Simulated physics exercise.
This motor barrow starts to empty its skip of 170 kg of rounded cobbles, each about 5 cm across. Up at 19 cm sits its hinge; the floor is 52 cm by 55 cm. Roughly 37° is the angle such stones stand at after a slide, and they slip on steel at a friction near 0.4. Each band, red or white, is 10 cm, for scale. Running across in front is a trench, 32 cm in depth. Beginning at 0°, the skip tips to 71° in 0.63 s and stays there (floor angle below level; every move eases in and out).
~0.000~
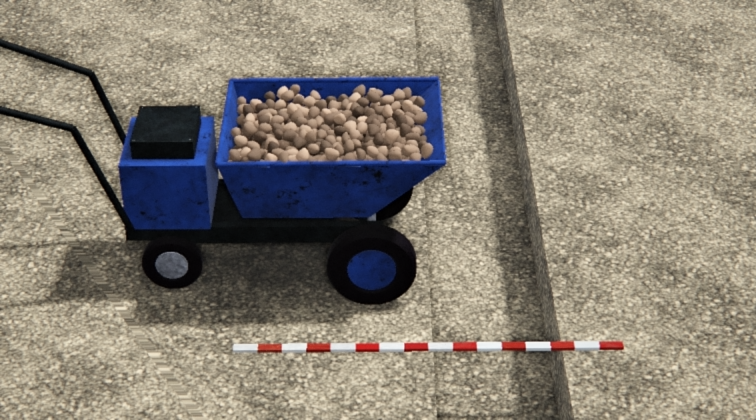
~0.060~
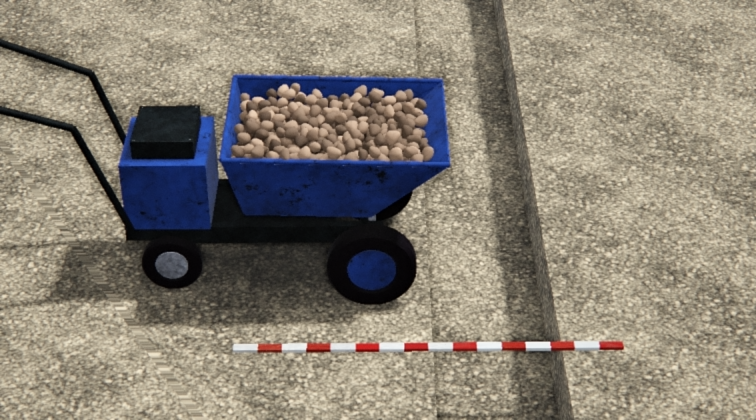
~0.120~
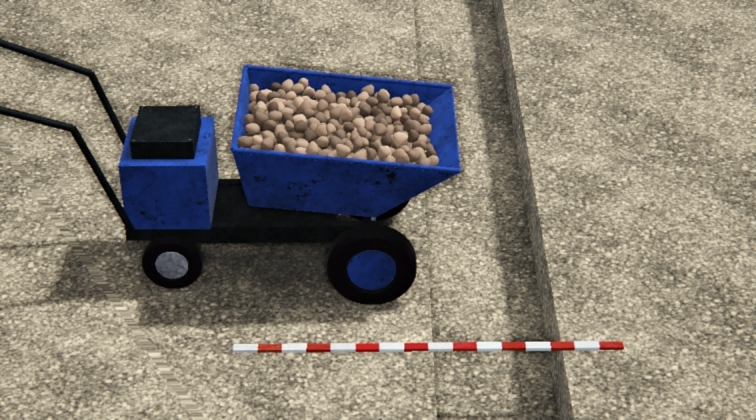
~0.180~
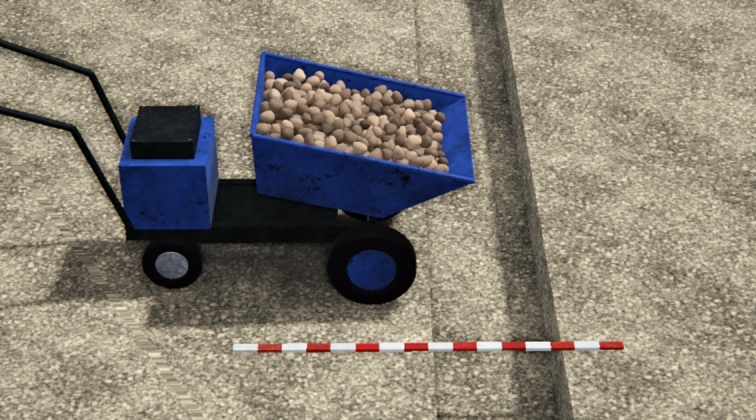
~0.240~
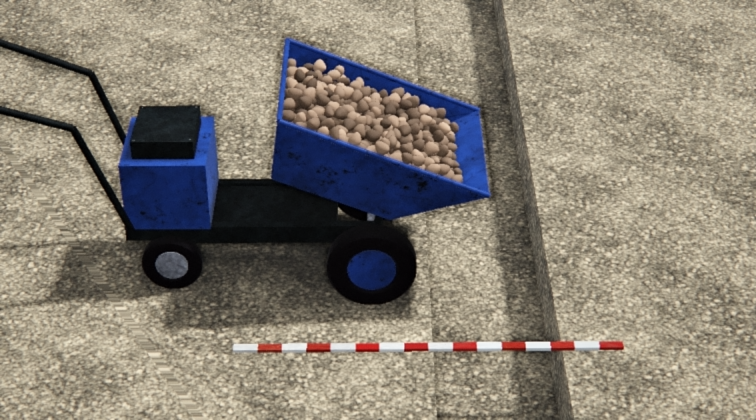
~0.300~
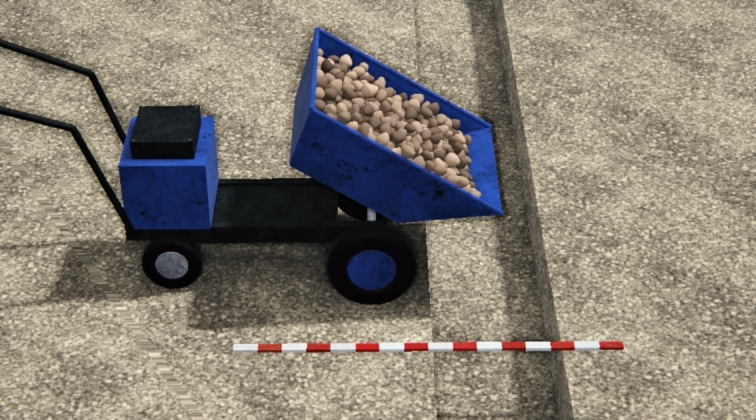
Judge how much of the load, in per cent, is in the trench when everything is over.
I judge it at about 51 per cent.
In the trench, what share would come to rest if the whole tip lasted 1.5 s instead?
Something close to 65 per cent.
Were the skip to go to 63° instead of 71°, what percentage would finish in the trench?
Then close to 50 per cent.
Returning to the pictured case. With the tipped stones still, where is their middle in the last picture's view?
Resting centre: About (539, 282).
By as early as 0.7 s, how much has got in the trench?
Around 20 per cent of it, at that instant.
After 0.5 s the floor is at 60°; 100 % in the skip; the foremost stones are at (511, 221).
After 0.7 s the floor is at 71°; 65 % in the skip, 18 % in the trench, 17 % past the trench; the foremost stones are at (601, 262).
After 1.1 s the floor is at 71°; 12 % in the skip, 39 % in the trench, 49 % past the trench; the foremost stones are past the picture's edge.
After 3.0 s the floor is at 71°; 0 % in the skip, 51 % in the trench, 49 % past the trench; the foremost stones are past the picture's edge.
